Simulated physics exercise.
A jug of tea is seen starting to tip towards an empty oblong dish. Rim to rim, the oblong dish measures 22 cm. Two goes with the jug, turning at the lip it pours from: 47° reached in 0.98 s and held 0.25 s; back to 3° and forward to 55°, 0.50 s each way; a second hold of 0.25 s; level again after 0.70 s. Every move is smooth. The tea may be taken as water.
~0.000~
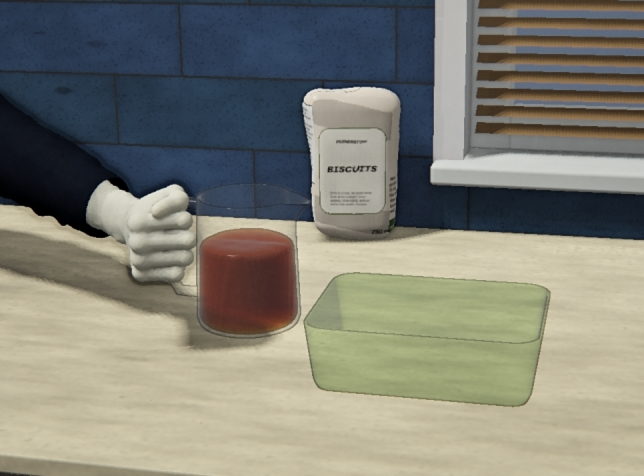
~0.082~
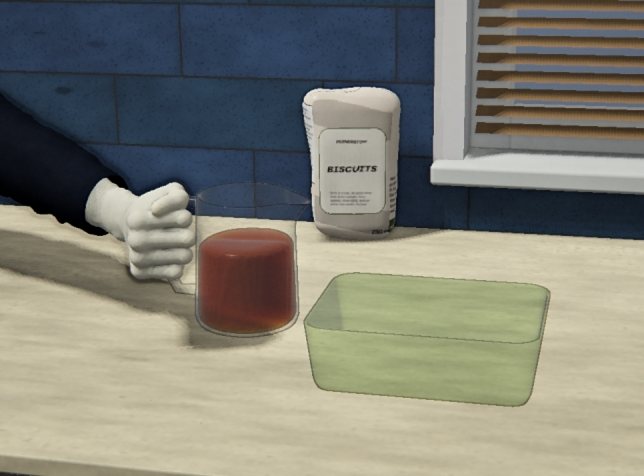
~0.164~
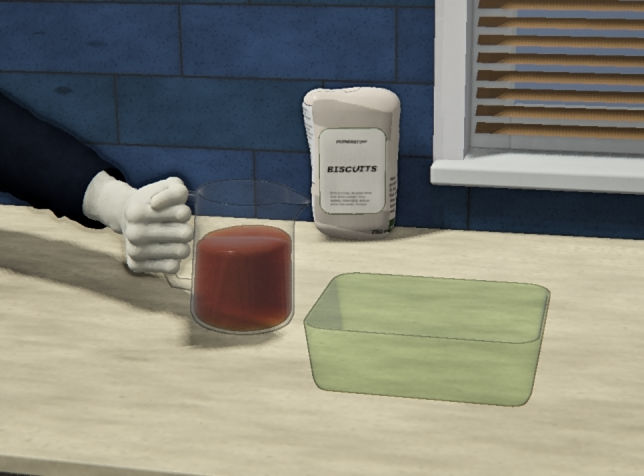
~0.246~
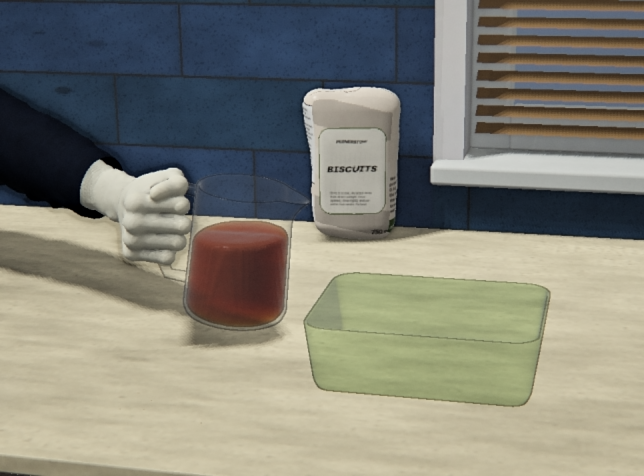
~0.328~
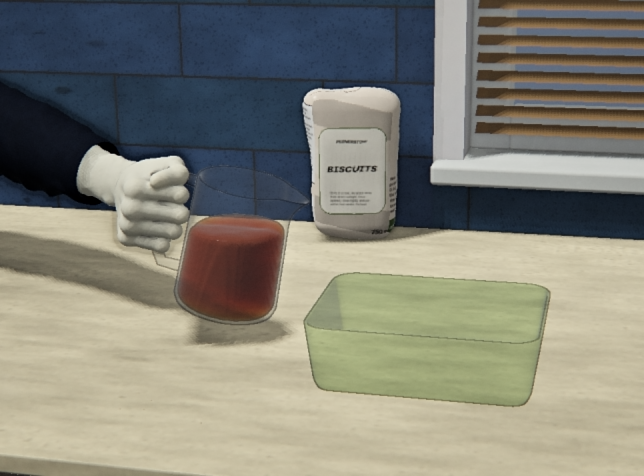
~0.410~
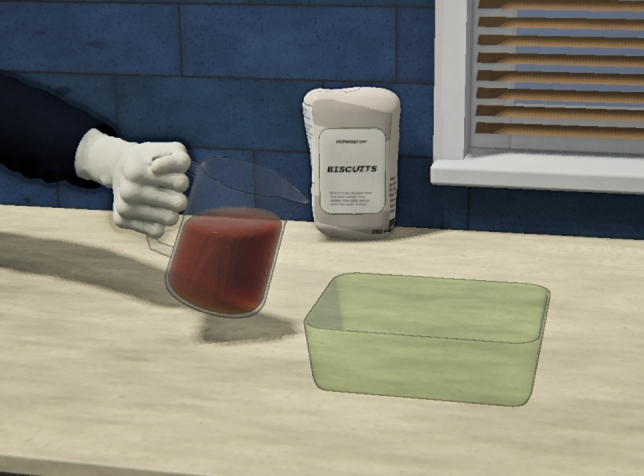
In this clip, a white-gloved hand holds a clear jug of reddish-brown liquid beside an empty green oblong dish on a counter, then lifts the jug slightly and gradually tilts it toward the dish, the liquid staying inside.
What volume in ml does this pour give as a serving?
I would say about 100 ml.
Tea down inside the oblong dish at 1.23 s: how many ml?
Contents at that moment: Approx. 20 ml.
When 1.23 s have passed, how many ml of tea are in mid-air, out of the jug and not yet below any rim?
Estimate: Close to 10 ml.
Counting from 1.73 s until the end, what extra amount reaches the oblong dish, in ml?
It picks up around 70 ml.
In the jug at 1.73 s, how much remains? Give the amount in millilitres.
Around 570 ml remain.
By 1.23 s the tilt is 47° and the oblong dish has 20 ml, the jug 580 ml, and 0 ml is on the work surface.
By 1.73 s the tilt is 3° and the oblong dish has 30 ml, the jug 570 ml, and 5 ml is on the work surface.
By 2.48 s the tilt is 55° and the oblong dish has 60 ml, the jug 515 ml, and 5 ml is on the work surface.
By 2.98 s the tilt is 10° and the oblong dish has 100 ml, the jug 500 ml, and 5 ml is on the work surface.
At rest the oblong dish has 100 ml, the jug 500 ml, and 5 ml is on the work surface.
